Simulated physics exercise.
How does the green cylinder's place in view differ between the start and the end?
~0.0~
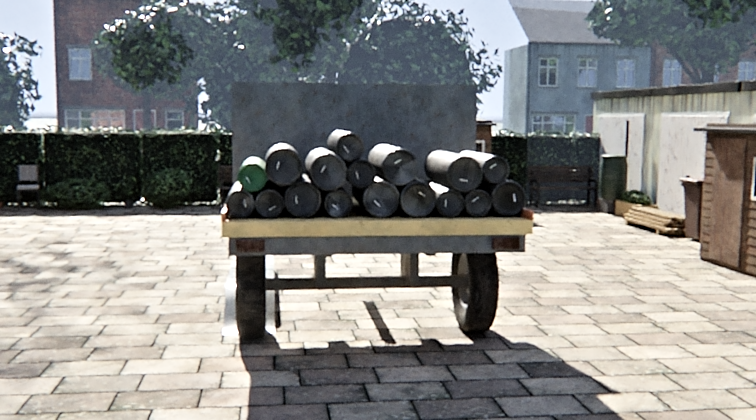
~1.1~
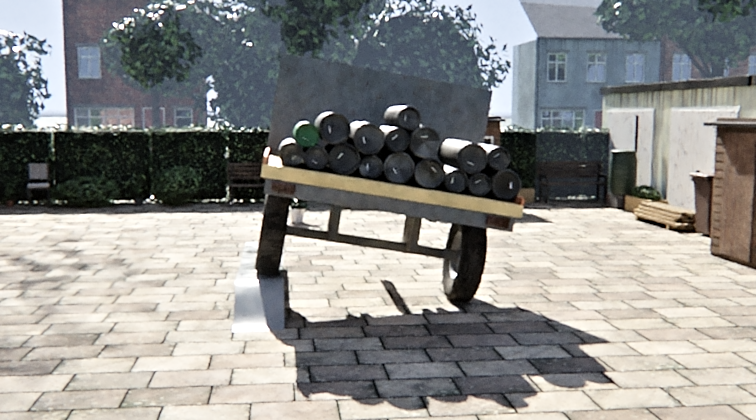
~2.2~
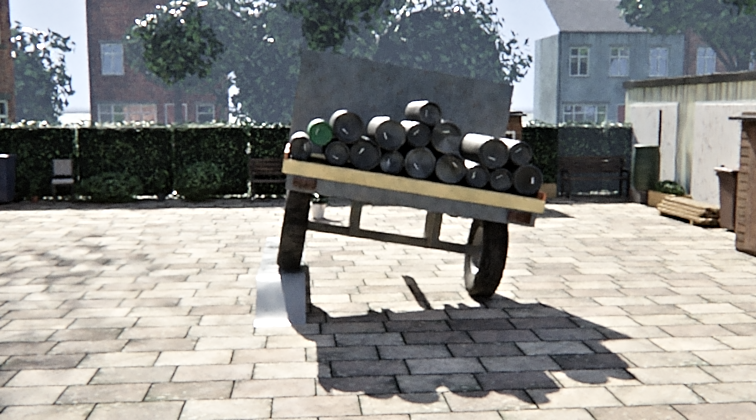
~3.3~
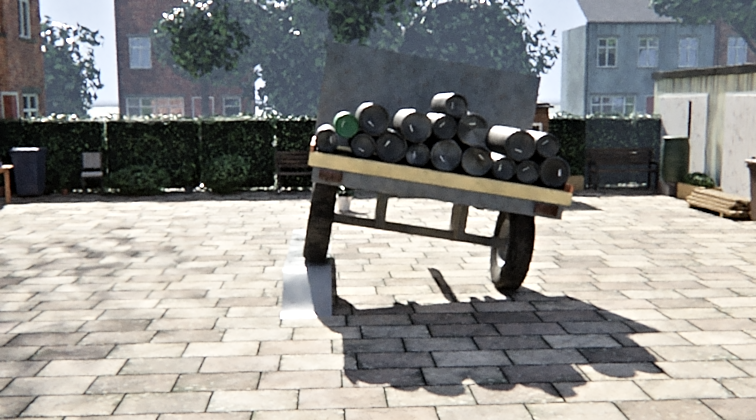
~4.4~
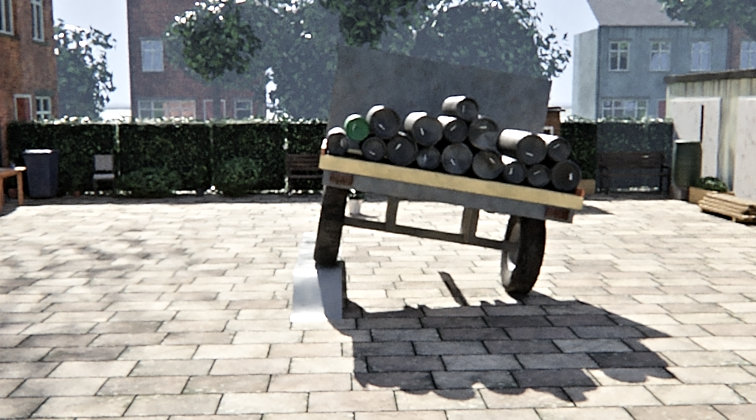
At the start it is well left of the middle and lower down, on the level trailer. By the end it appears farther right, close to the middle, and higher up, still on the left part of the tilted load.
